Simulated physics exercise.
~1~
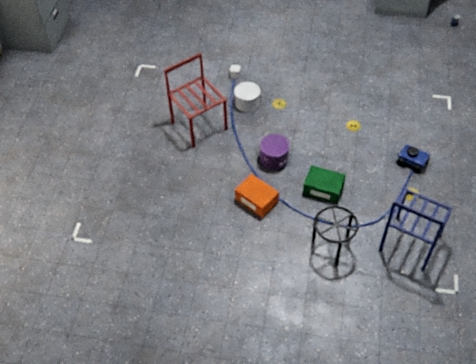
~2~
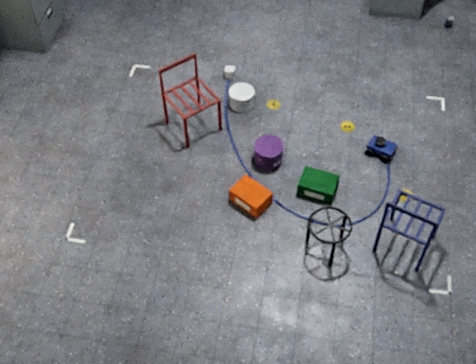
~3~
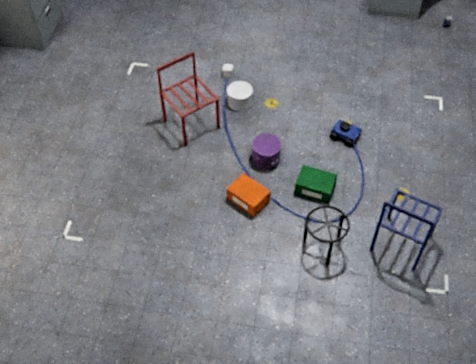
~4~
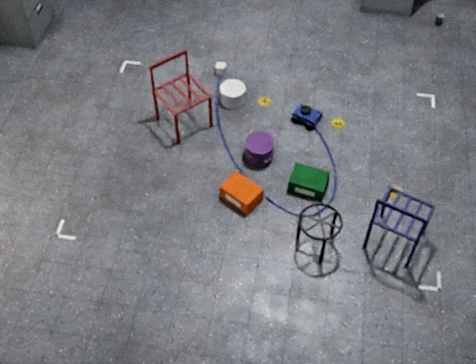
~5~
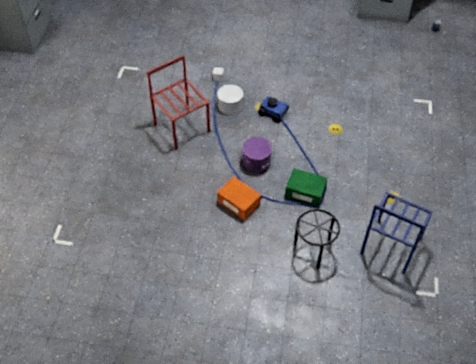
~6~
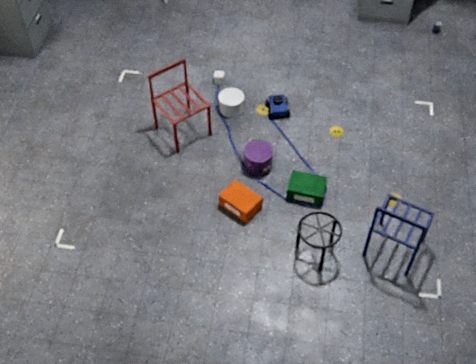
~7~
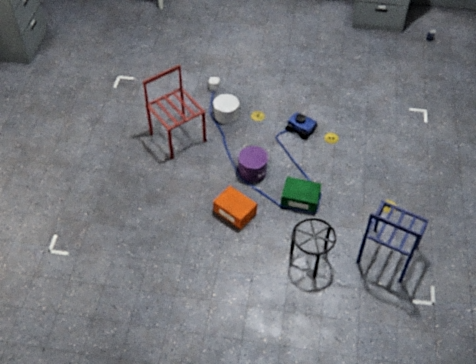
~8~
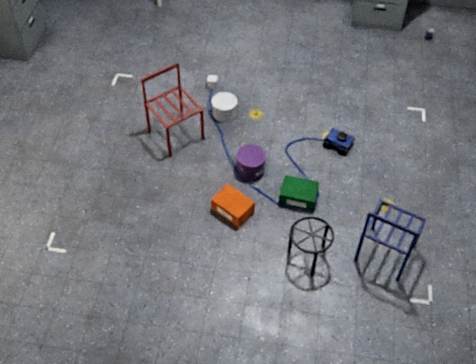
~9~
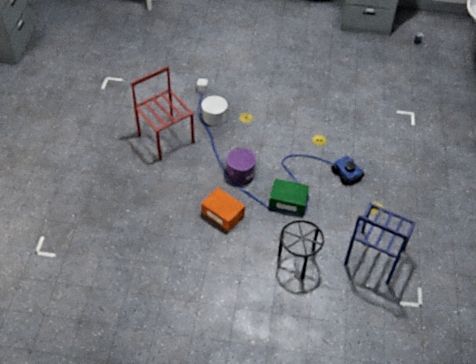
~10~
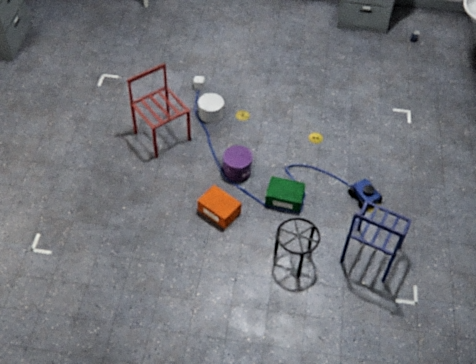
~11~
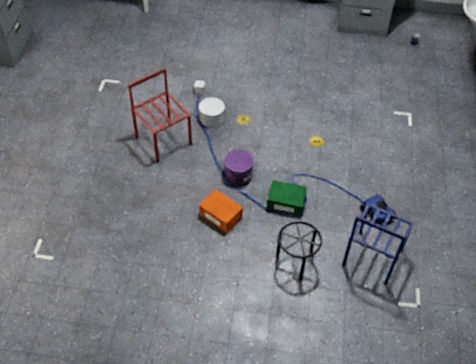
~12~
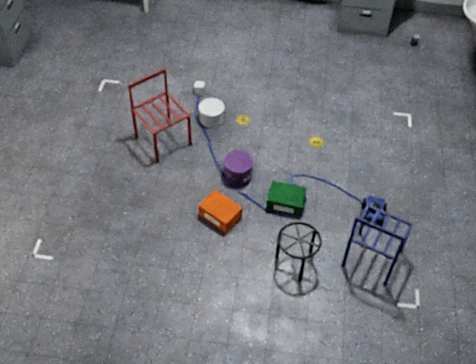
A small blue cart trailing a blue cord rolled left across the gray floor past a green box, then turned back right and stopped beside the blue chair, while the chairs, stool, bins and boxes stayed where they were.
